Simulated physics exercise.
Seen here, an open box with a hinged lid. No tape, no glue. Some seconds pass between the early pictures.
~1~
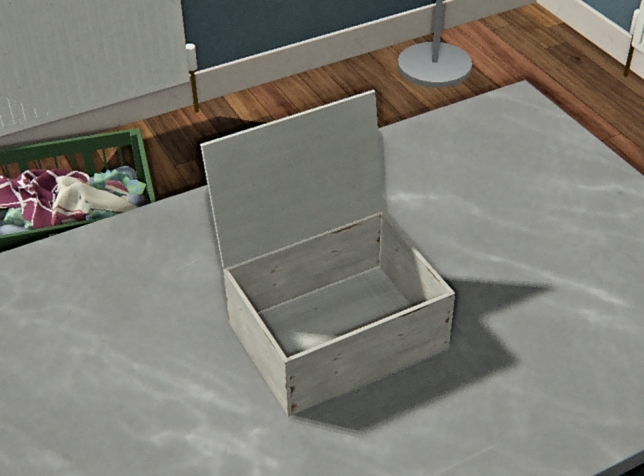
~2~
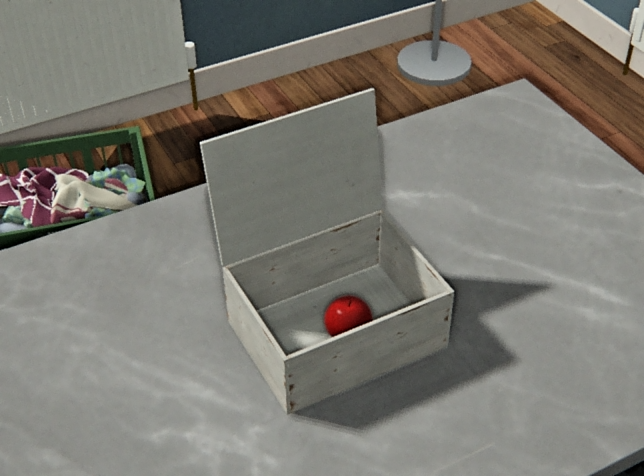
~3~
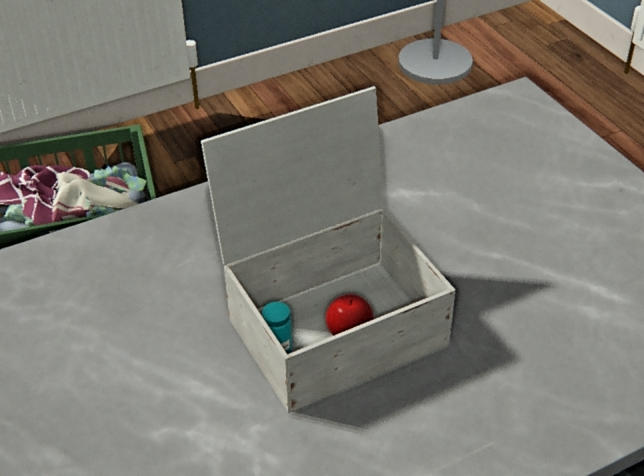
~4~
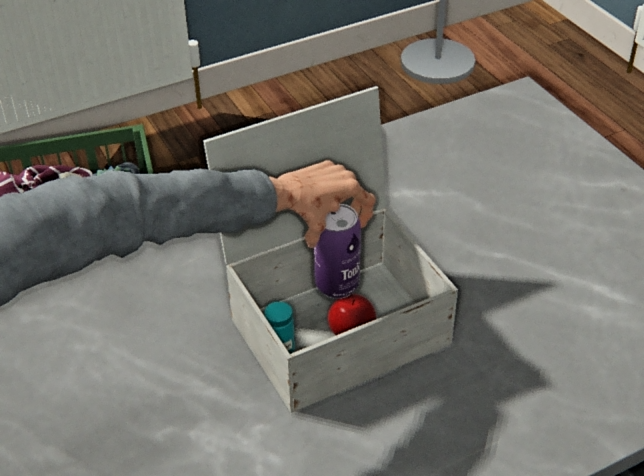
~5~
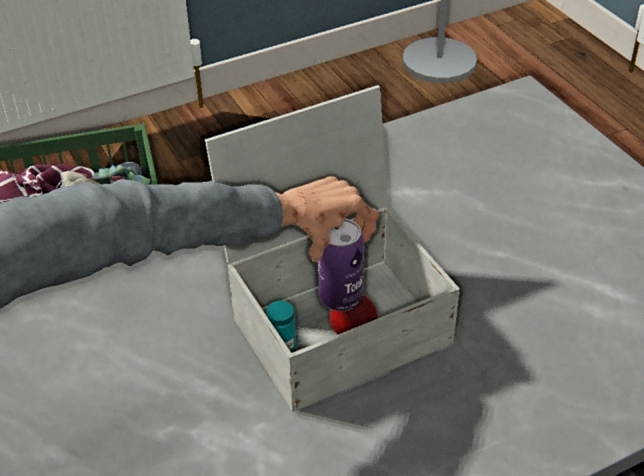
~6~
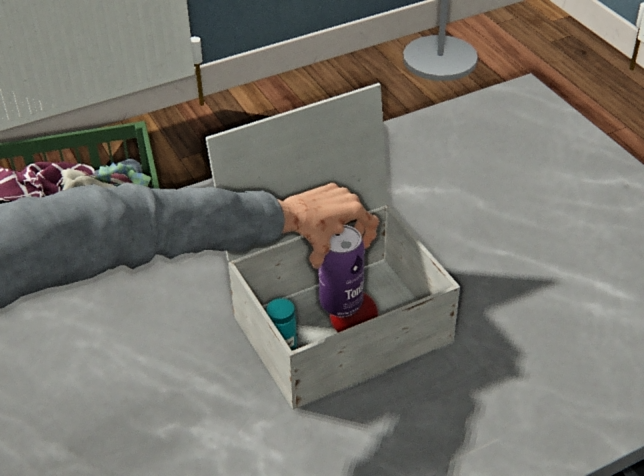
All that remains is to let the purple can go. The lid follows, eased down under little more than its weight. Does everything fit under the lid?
As it turns out, it sits on the rim.
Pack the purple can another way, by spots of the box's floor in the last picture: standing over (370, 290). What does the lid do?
Then it will not close.
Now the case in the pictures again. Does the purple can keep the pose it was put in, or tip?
It tips.
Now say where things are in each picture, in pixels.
In the first frame, the last thing is not in view yet.
In the second frame, the last thing is not in view yet.
In the third frame, the last thing is not in view yet.
The fourth frame shows on its way; purple can (337, 253).
The fifth frame shows on its way; purple can (341, 266).
The sixth frame shows in place under the hand; purple can (341, 273).
Then, 0.40 s past the last view, purple can rocked 56° from its first pose near (322, 327); red apple displaced a little.
Then, 1.30 s past the last view, lid 86° above the rim; purple can rocked 61° from its first pose near (326, 336); red apple displaced about its own width.
Then, 1.70 s past the last view, lid 51° above the rim; purple can rocked 61° from its first pose near (326, 336); red apple displaced about its own width.
Then, 2.00 s past the last view, lid shut; purple can rocked 66° from its first pose near (326, 337); red apple displaced about its own width.
Finally, lid shut; down or leaning hard in the box, purple can; moved from the start, red apple; turquoise shaker still in place. Final places as the last picture's camera would see them, purple can near (327, 350).
